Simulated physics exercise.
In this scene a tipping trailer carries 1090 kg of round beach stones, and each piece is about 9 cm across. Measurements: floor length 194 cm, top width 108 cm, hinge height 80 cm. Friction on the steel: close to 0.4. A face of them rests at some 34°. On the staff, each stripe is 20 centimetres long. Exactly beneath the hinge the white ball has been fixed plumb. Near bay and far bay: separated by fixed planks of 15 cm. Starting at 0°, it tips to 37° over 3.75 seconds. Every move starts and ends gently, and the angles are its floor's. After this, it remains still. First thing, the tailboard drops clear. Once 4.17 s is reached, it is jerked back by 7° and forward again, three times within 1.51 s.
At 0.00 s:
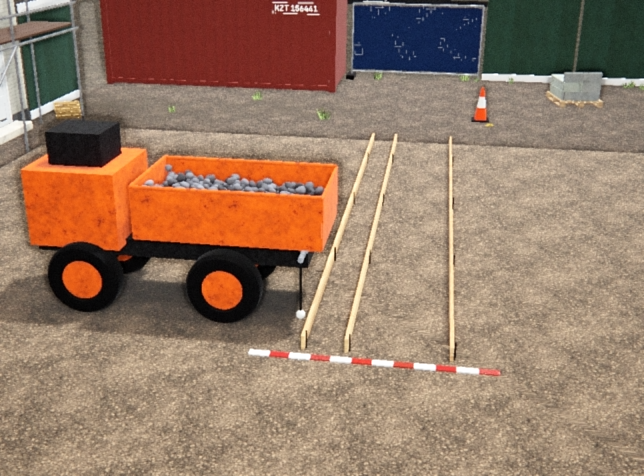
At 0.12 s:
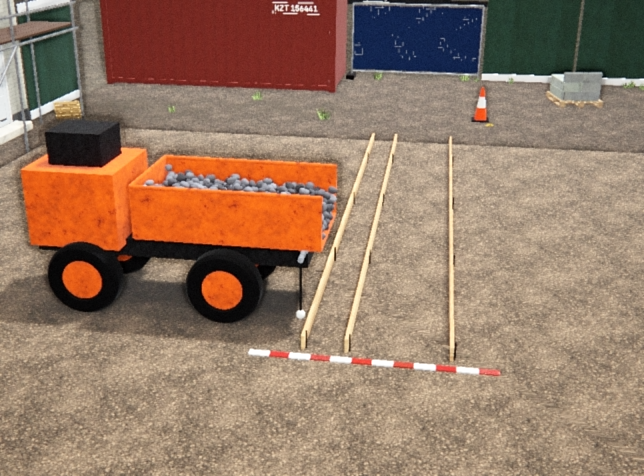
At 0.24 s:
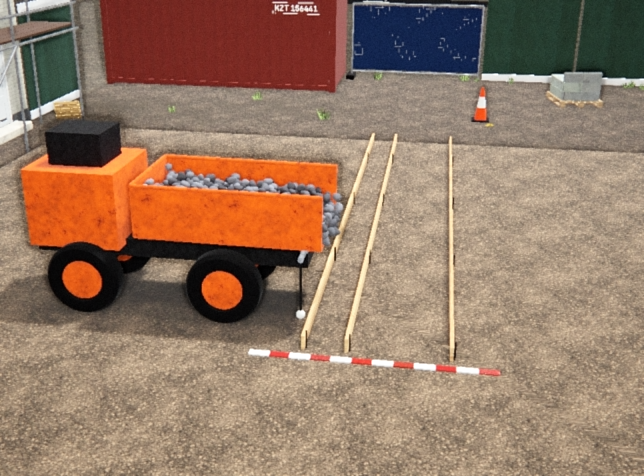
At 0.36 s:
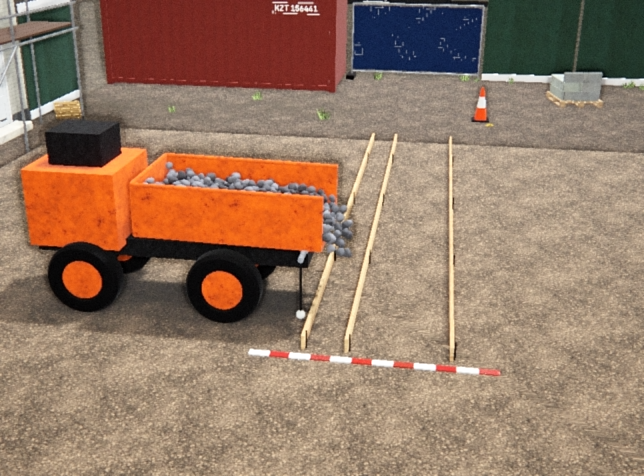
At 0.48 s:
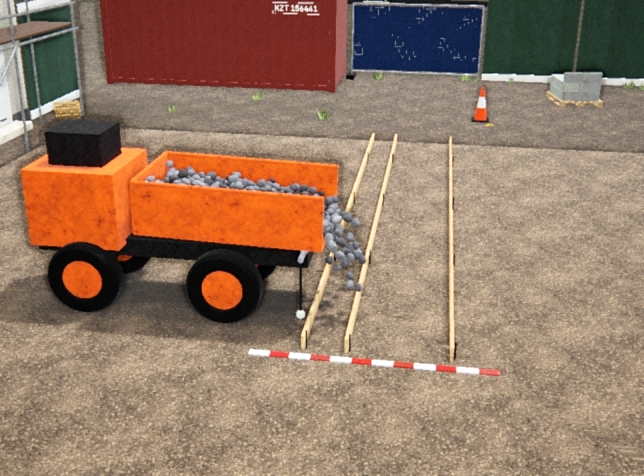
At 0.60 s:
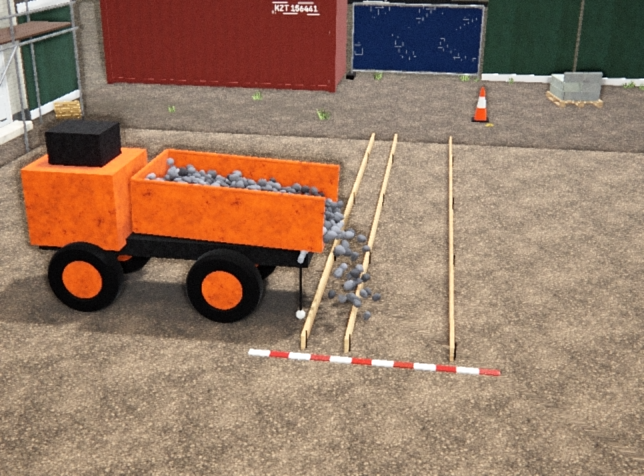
In a fenced gravel yard, grey stones spilling from the open right end of an orange trailer onto ground beside wooden strips.
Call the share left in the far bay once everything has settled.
Roughly 80 per cent.
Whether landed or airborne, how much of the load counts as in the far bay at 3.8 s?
I'd put it near 80 per cent.
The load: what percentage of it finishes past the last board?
Some 5 per cent of the load.
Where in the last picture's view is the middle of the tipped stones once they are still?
Roughly (395, 301), I'd say.
After 2.8 s the floor is at 31°; 44 % in the bed, 19 % in the near bay, 37 % in the far bay; the foremost stones are at (443, 316).
After 3.8 s the floor is at 37°; 0 % in the bed, 15 % in the near bay, 82 % in the far bay, 2 % past the last board; the foremost stones are at (496, 313).
After 6.1 s the floor is at 37°; 0 % in the bed, 17 % in the near bay, 80 % in the far bay, 3 % past the last board; the foremost stones are at (509, 313).
After 9.0 s the floor is at 37°; 0 % in the bed, 17 % in the near bay, 80 % in the far bay, 3 % past the last board; the foremost stones are at (509, 313).
